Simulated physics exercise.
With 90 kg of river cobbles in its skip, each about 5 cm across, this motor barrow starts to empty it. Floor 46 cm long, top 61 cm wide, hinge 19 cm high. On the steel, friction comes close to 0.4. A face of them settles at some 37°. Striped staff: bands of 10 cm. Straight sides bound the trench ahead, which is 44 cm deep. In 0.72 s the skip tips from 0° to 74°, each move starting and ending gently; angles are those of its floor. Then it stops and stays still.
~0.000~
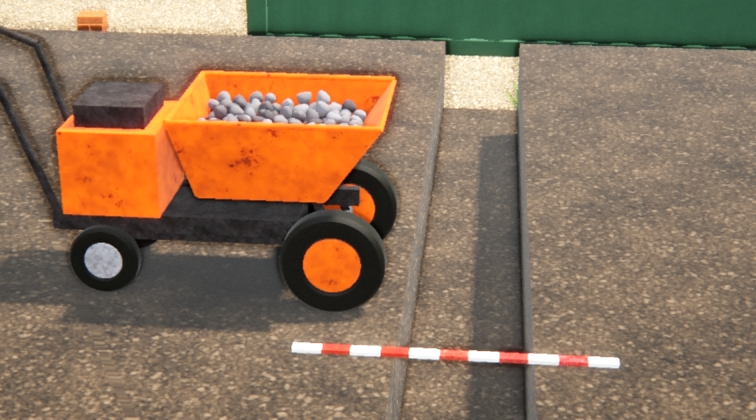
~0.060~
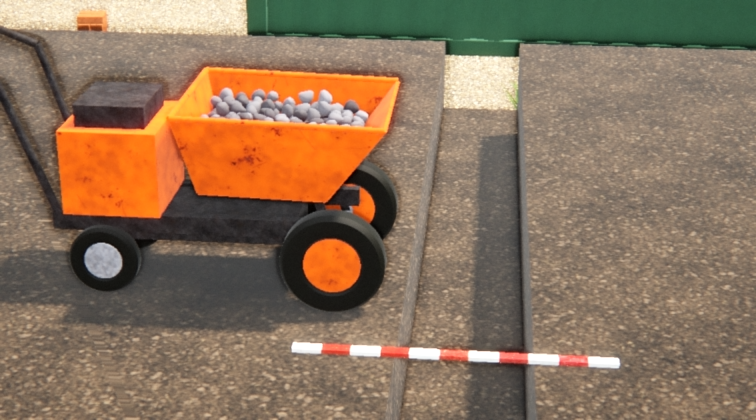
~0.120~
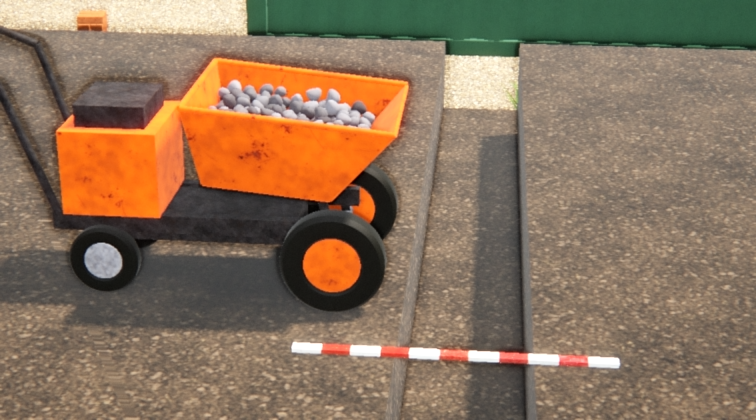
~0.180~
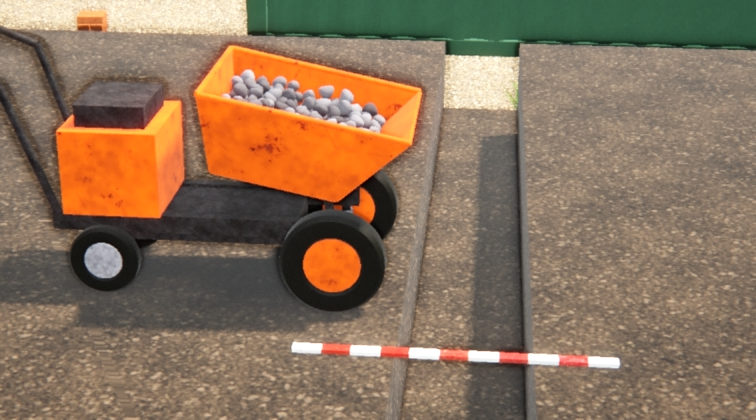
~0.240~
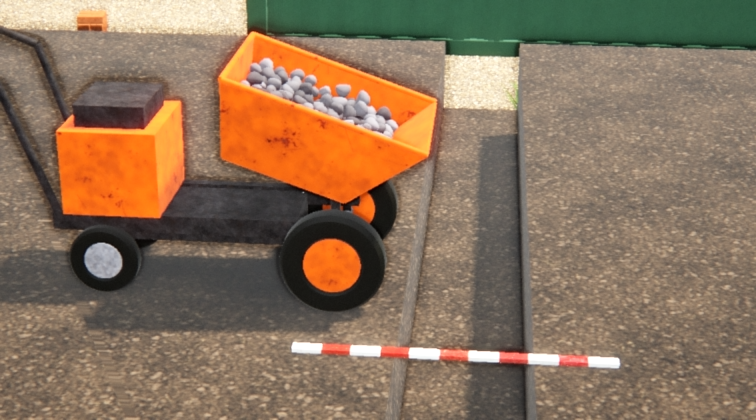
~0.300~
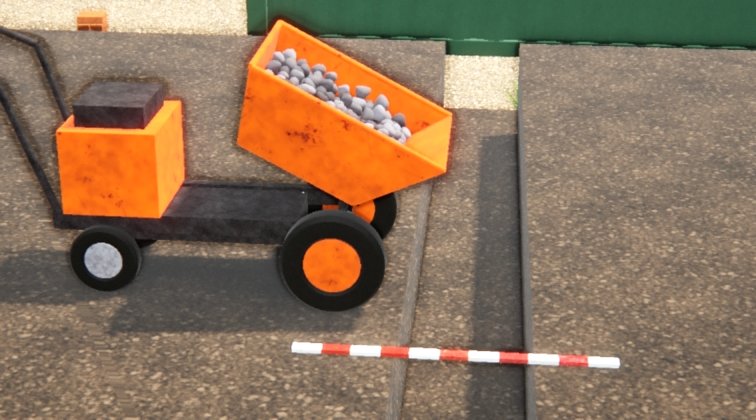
The orange skip of a small motor barrow, loaded with grey rounded stones, tilts slowly and then more steeply toward the right, its left end rising while the wheels stay still beside a trench and a red-and-white striped staff.
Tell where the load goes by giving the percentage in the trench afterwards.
About 48 per cent of the load is in the trench.
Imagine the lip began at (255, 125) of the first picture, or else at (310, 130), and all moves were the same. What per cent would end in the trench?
Near 95 per cent from the first place, 95 from the second.
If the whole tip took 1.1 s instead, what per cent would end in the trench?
Trench share: Approx. 60%.
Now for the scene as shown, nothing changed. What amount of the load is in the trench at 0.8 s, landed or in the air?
15 per cent or so by then.
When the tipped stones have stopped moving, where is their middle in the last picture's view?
At about pixel (541, 282) in the last view.
After 0.5 s the floor is at 62°; 100 % in the skip; the foremost stones are at (463, 212).
After 0.8 s the floor is at 74°; 71 % in the skip, 13 % in the trench, 17 % past the trench; the foremost stones are at (575, 276).
After 1.2 s the floor is at 74°; 19 % in the skip, 30 % in the trench, 52 % past the trench; the foremost stones are at (730, 270).
After 3.1 s the floor is at 74°; 0 % in the skip, 48 % in the trench, 52 % past the trench; the foremost stones are past the picture's edge.
